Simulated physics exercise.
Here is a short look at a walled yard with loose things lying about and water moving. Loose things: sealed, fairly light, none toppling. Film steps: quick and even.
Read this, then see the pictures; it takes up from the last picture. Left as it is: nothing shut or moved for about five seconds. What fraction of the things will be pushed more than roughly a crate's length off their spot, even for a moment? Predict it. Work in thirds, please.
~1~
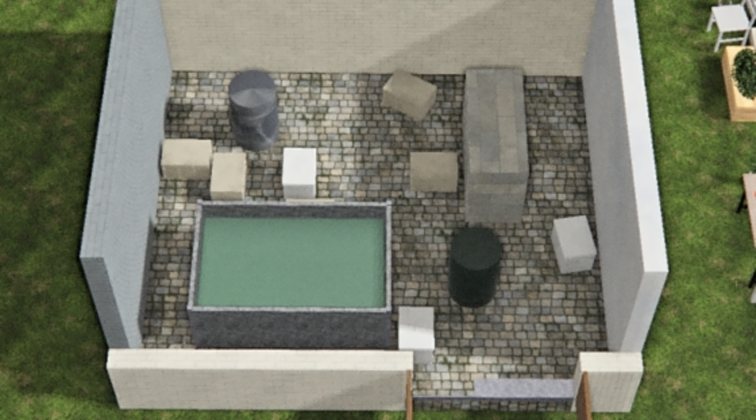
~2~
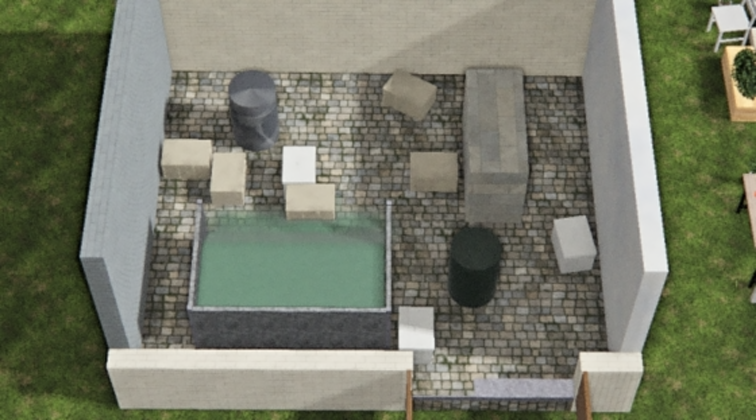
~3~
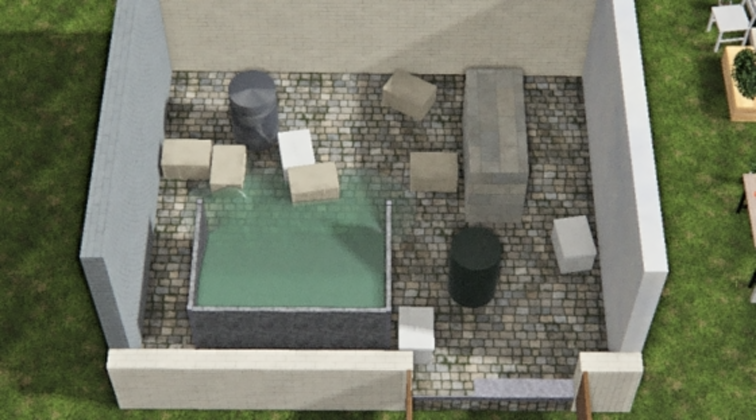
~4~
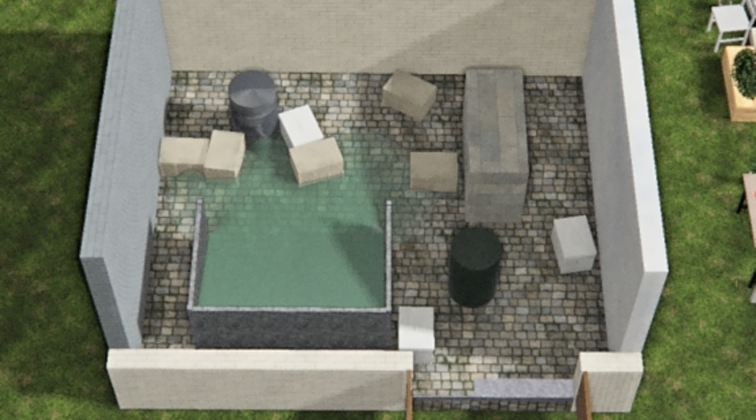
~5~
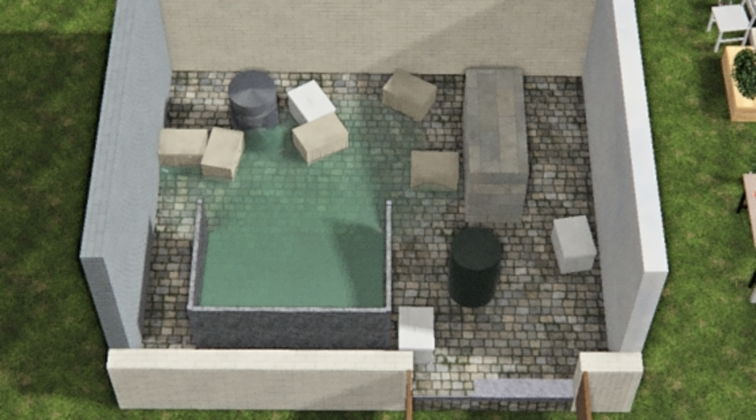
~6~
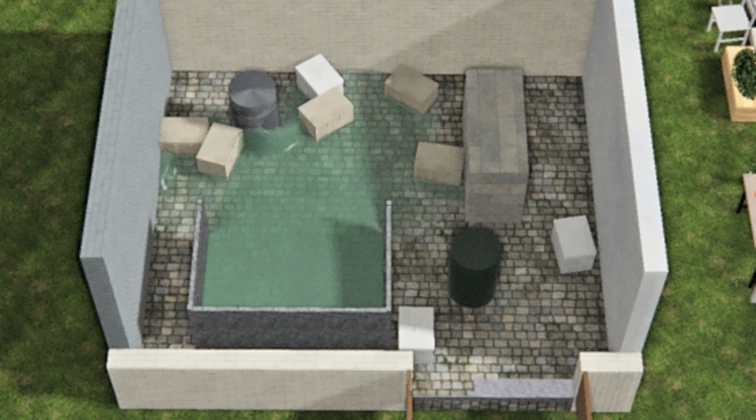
Portion: No less than two thirds.
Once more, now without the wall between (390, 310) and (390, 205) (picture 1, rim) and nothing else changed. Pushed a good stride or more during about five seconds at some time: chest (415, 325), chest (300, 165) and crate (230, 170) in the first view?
Well, in order they come out as over the mark, below the mark and below the mark.
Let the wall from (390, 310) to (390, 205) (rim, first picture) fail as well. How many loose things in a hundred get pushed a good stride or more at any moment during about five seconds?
Near 50 in a hundred.
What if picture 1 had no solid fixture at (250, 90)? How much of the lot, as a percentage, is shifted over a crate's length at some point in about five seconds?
Roughly 100 in a hundred.
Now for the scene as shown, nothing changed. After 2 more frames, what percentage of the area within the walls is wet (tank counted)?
I make it 50 per cent.
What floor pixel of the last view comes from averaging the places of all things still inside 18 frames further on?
Roughly (400, 185).
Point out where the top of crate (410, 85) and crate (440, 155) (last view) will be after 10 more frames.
The first top is near (565, 101) and the second near (448, 96).
A moment on, 4 of 8 are well off their spots; 5 afloat.
Next, 6 of 8 are well off their spots; 6 afloat.
Later, 5 of 8 are well off their spots; 6 afloat.
In the end, 7 of 8 are well off their spots, and 7 have been at some point; 7 afloat.
